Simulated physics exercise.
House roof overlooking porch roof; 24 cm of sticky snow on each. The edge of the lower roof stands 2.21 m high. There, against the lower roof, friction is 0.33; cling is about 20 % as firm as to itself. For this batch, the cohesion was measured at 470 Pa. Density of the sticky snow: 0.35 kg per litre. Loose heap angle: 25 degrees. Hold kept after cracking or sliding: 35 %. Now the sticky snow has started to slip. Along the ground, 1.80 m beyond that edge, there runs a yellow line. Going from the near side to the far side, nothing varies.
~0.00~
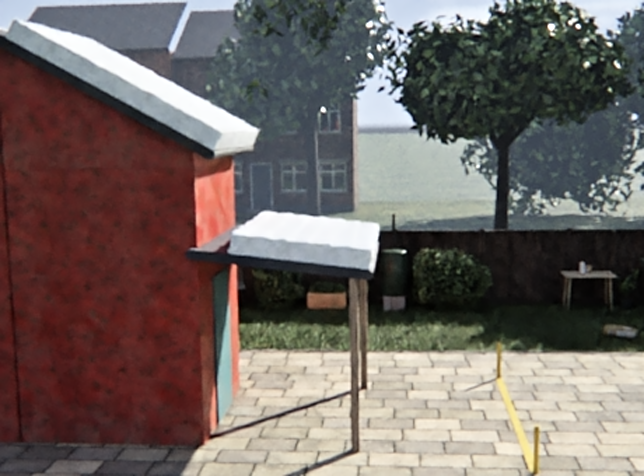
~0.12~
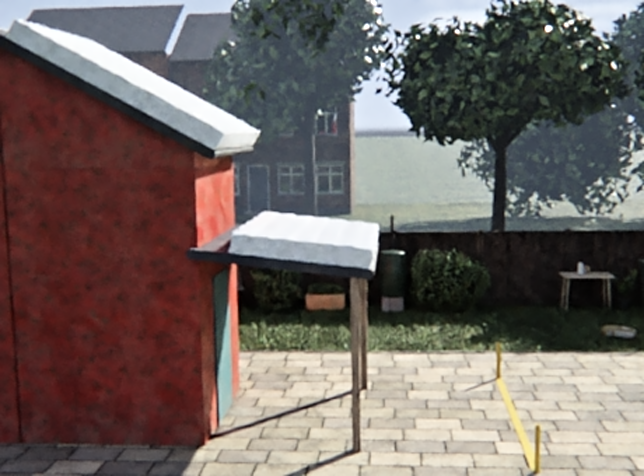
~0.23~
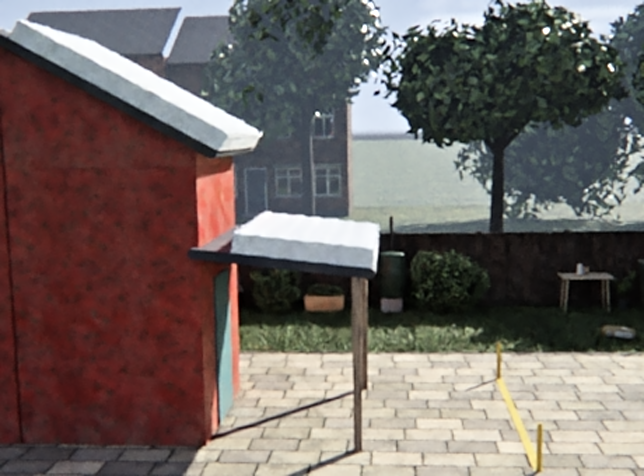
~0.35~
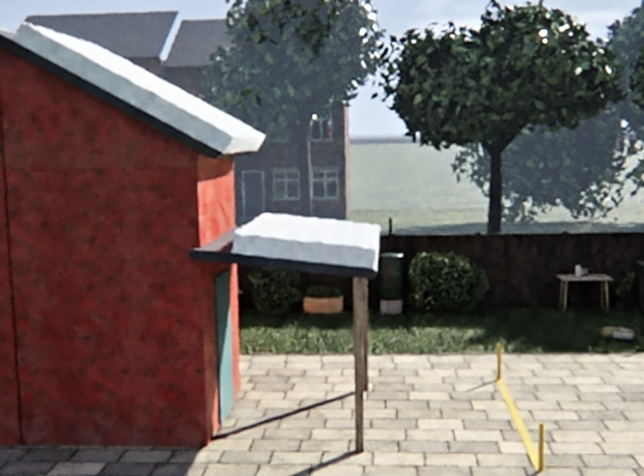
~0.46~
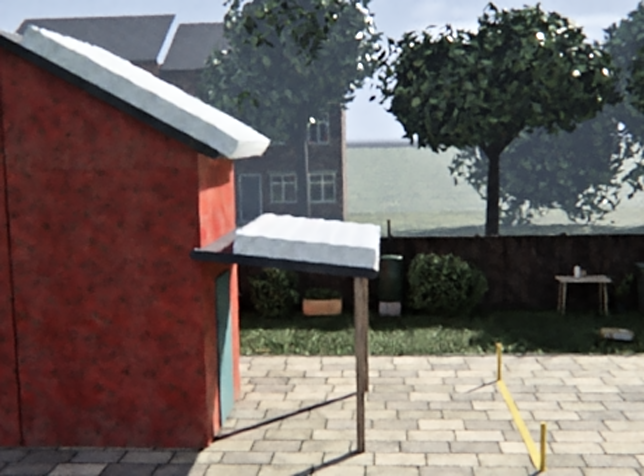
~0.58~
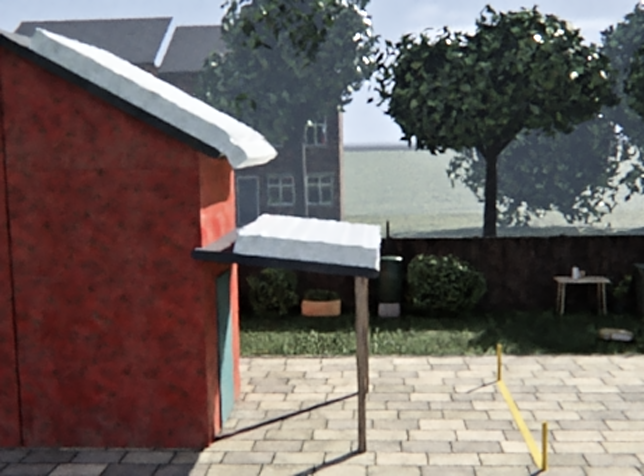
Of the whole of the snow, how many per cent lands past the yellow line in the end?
I would say roughly 10 % of it ends past the line.
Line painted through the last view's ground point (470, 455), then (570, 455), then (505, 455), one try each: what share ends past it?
Roughly 30 %, then 4 %, then 18 %.
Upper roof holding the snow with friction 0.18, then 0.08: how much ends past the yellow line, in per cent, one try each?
I'd say 25 %, followed by 35 %.
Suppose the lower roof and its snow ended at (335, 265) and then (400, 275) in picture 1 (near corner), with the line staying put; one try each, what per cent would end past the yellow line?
Close to 18 % on the first try, close to 6 % on the next.
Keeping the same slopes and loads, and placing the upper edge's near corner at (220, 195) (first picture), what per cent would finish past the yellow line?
It would then be around 0 percent.
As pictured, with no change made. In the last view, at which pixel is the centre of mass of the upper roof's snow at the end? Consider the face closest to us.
About (406, 344).
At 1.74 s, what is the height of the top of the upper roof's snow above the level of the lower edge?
1.7 m or thereabouts.
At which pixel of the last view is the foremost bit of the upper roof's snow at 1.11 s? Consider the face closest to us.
It shows up near (294, 235) in the last picture.
By 1.11 s, none is below the lower edge and 0 % is past the line.
By 1.74 s, none is below the lower edge and 0 % is past the line.
By 2.37 s, 11 % is below the lower edge and 0 % is past the line.
By 3.00 s, 47 % is below the lower edge and 6 % is past the line.
By 4.00 s, at the end, 50 % is below the lower edge and 10 % is past the line.
